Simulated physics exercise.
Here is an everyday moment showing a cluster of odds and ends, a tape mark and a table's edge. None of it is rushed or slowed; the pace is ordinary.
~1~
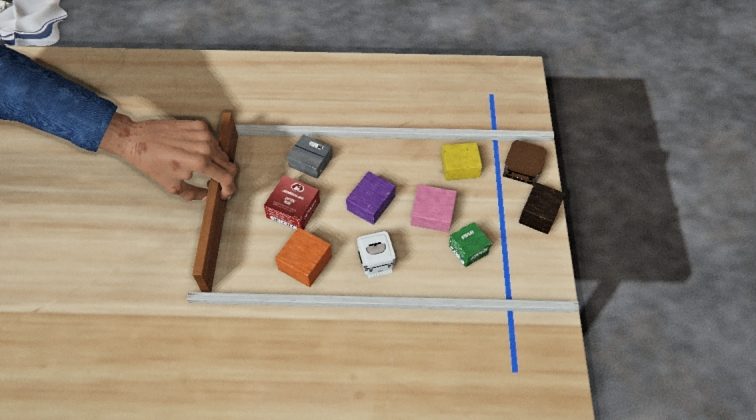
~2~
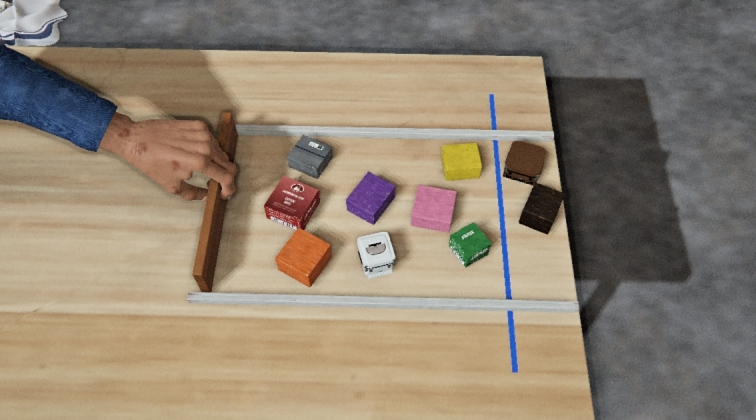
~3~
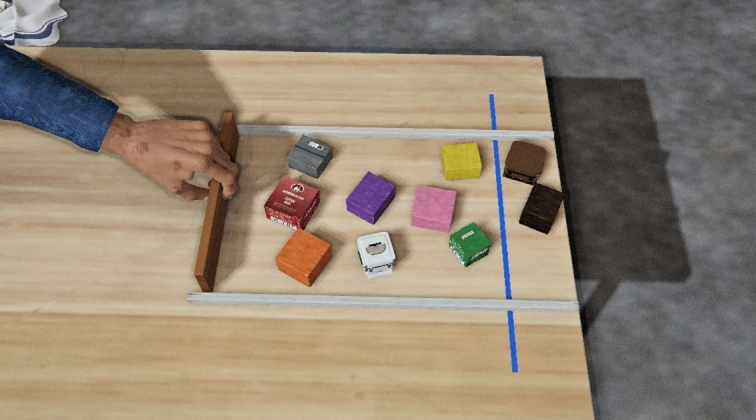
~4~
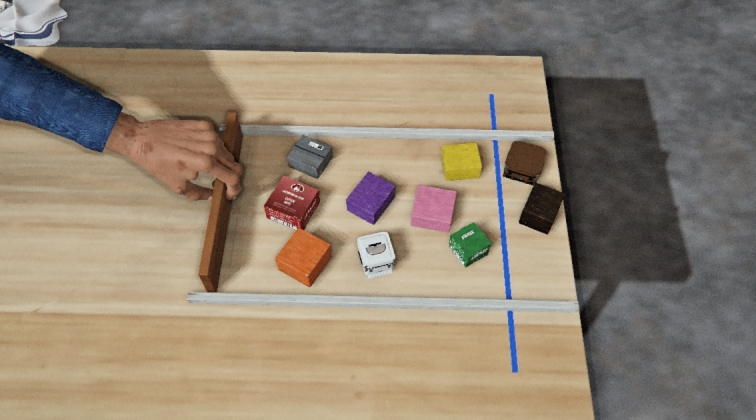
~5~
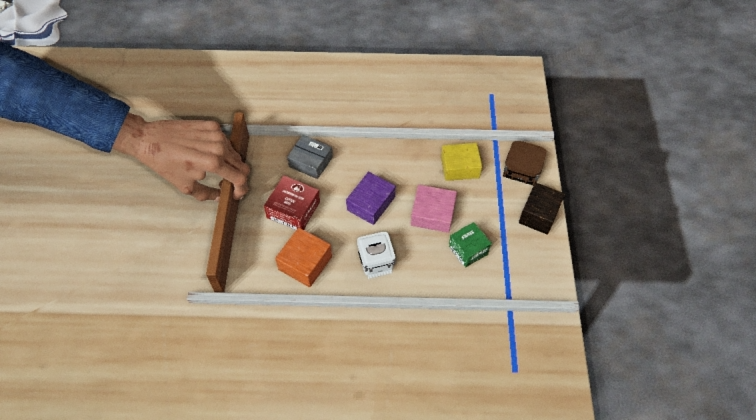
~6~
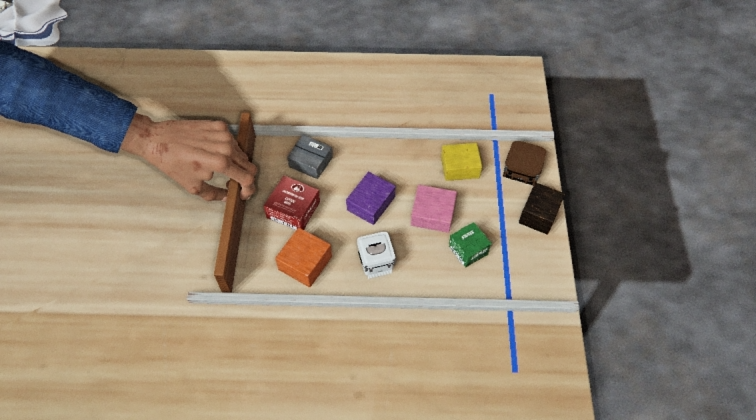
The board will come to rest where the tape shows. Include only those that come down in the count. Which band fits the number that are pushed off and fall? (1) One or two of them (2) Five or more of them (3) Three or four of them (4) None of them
(3) Three or four of them.
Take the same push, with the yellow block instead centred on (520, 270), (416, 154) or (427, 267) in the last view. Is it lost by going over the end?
Going through the places in order, it ends up falling, it keeps its spot, and it ends up falling.
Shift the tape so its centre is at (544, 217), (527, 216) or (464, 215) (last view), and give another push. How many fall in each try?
Tallies in the order given: 7, 7, 1.
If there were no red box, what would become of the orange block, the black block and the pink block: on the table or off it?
Orange block still up, black block down, pink block still up.
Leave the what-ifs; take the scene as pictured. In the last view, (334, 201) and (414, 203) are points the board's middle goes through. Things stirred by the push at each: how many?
5 by the first point, 9 by the second.
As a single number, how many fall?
The answer: 4 exactly.
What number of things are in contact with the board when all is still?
The answer is 3.
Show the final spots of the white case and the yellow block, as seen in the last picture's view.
The white case ends up near (563, 261), and the yellow block near (551, 165).
Soon after, none off yet; black block at rest near (542, 209); brown case at rest near (524, 163); green box at rest near (470, 245).
In the end, the number that fall off is three or four; gone, pink block, green box, brown case and black block.
